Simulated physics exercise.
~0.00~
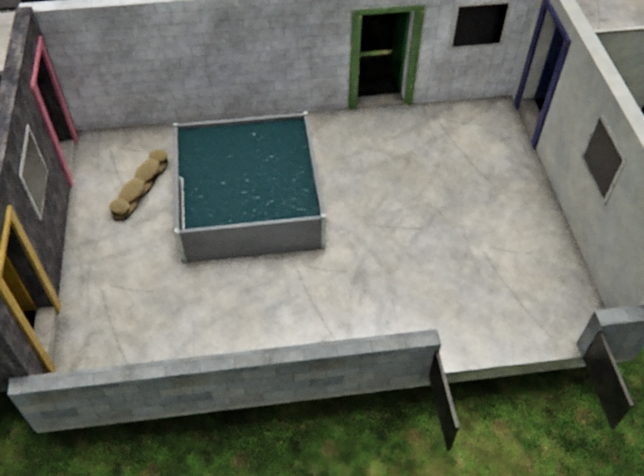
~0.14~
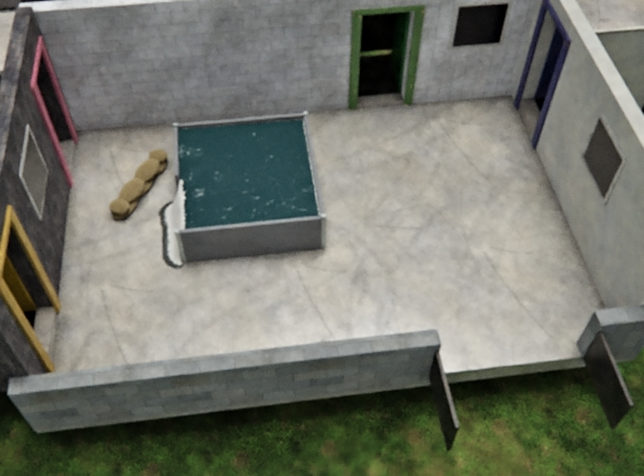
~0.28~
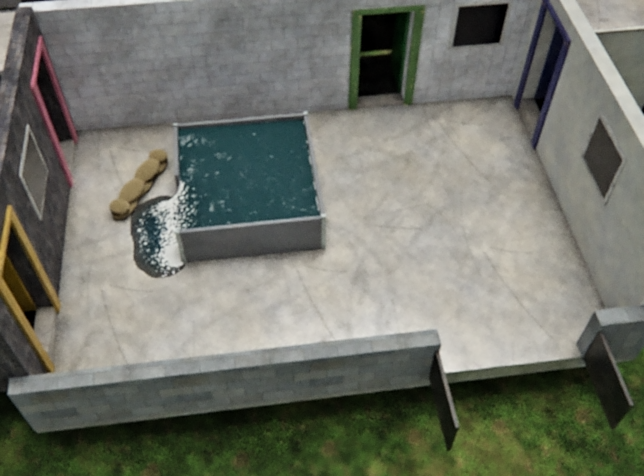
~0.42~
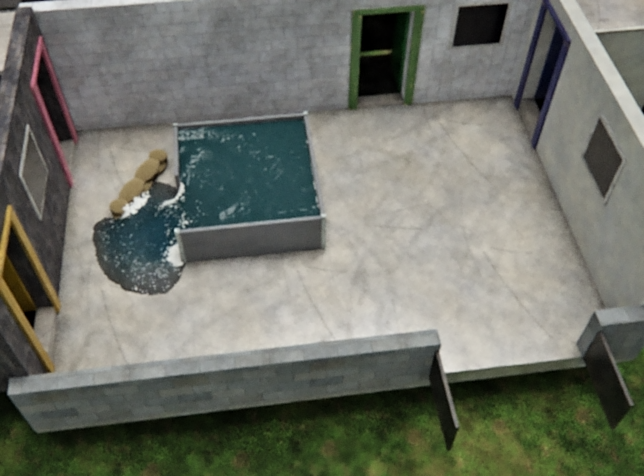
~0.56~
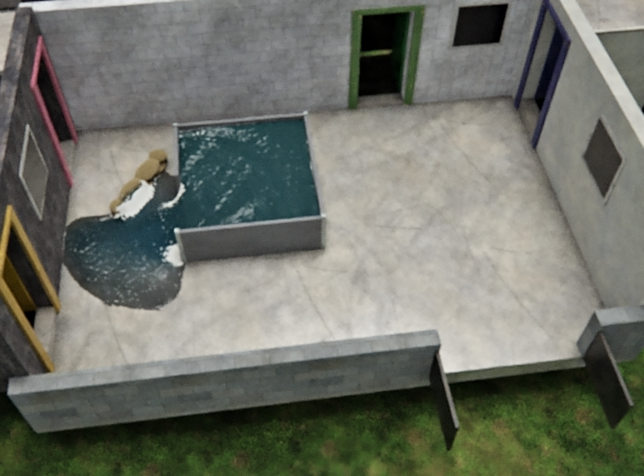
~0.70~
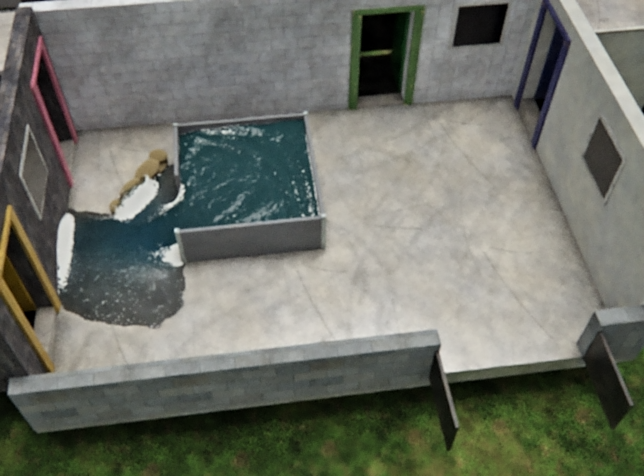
Dark teal water pours from the left side of a square grey tank in a walled, pale-floored yard, seen from high above by a still camera. A yellow door frame and a pink one stand at left, green at the back, blue at right, with open gates in front by grass. The foaming water spreads leftward around a tan, lumpy object, reaches the left wall and widens toward the front.
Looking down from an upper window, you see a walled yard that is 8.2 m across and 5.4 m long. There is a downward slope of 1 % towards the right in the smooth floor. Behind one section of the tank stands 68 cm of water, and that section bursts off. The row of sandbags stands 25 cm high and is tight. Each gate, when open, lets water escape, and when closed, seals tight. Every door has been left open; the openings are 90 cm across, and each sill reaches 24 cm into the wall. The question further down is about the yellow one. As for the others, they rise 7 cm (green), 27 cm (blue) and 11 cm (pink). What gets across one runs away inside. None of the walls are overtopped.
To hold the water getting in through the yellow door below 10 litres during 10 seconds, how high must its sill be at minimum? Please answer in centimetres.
23 cm.
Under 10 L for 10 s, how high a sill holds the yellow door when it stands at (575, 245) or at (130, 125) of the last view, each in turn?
Minimums: Roughly 12.0 cm and 18 cm.
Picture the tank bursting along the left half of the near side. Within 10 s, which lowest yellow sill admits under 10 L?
You'd want it roughly 23 centimetres tall.
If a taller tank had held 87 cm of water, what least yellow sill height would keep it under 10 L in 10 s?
Around 30 cm high.
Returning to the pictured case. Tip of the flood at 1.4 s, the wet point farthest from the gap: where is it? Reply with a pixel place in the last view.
The tip of the flood lies near (49, 402).
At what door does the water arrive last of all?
That would be the blue door.
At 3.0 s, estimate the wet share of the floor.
Wet share: Near 35 %.
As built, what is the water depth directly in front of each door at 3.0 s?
Centimetres: Green = 0, blue = 0, pink = 7, yellow = 20.
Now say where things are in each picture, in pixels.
The tank at (246, 172) is whole and still, 68 cm deep; the yellow door at (33, 301) is dry, in the first frame.
The gap is at (183, 222), the front 0.3 m out at (164, 215); the back of the tank holds 68 cm, in the second frame.
The front is at (137, 240), 0.8 m from the gap at (184, 224); 1.0 m2 of floor is wet, 68 cm left at the back, in the third frame.
The front is at (99, 243), 1.4 m from the gap at (184, 225); 2.0 m2 of floor is wet, 68 cm left at the back, in the fourth frame.
The front is at (64, 252), 1.9 m from the gap at (184, 224); 3.1 m2 of floor is wet, 68 cm left at the back, in the fifth frame.
The front is at (60, 296), 2.0 m from the gap at (184, 224); 3.8 m2 of floor is wet, 64 cm left at the back; 0.6 m in a straight line remain to the yellow door at (33, 301), in the sixth frame.
After 1.4 s water covers 15 % of the floor, deepest (46 cm) near (64, 256); 21 cm at the yellow door, 0 litres in over its 19 cm sill.
After 3.0 s water covers 35 % of the floor, deepest (38 cm) near (49, 402); 20 cm at the yellow door, 10 litres in over its 19 cm sill.
After 10.0 s water covers 90 % of the floor, deepest (16 cm) near (519, 121); 10 cm at the yellow door, 27 litres in over its 19 cm sill.
At the yellow door as built, the water arrived by 1.0 s and peaked near 24 cm at 1.8 s.
With a sill of 19 cm, 28 litres would have come in within the 10 s; with 25.5 cm, 3 litres. So under 10 litres takes about 23 cm.
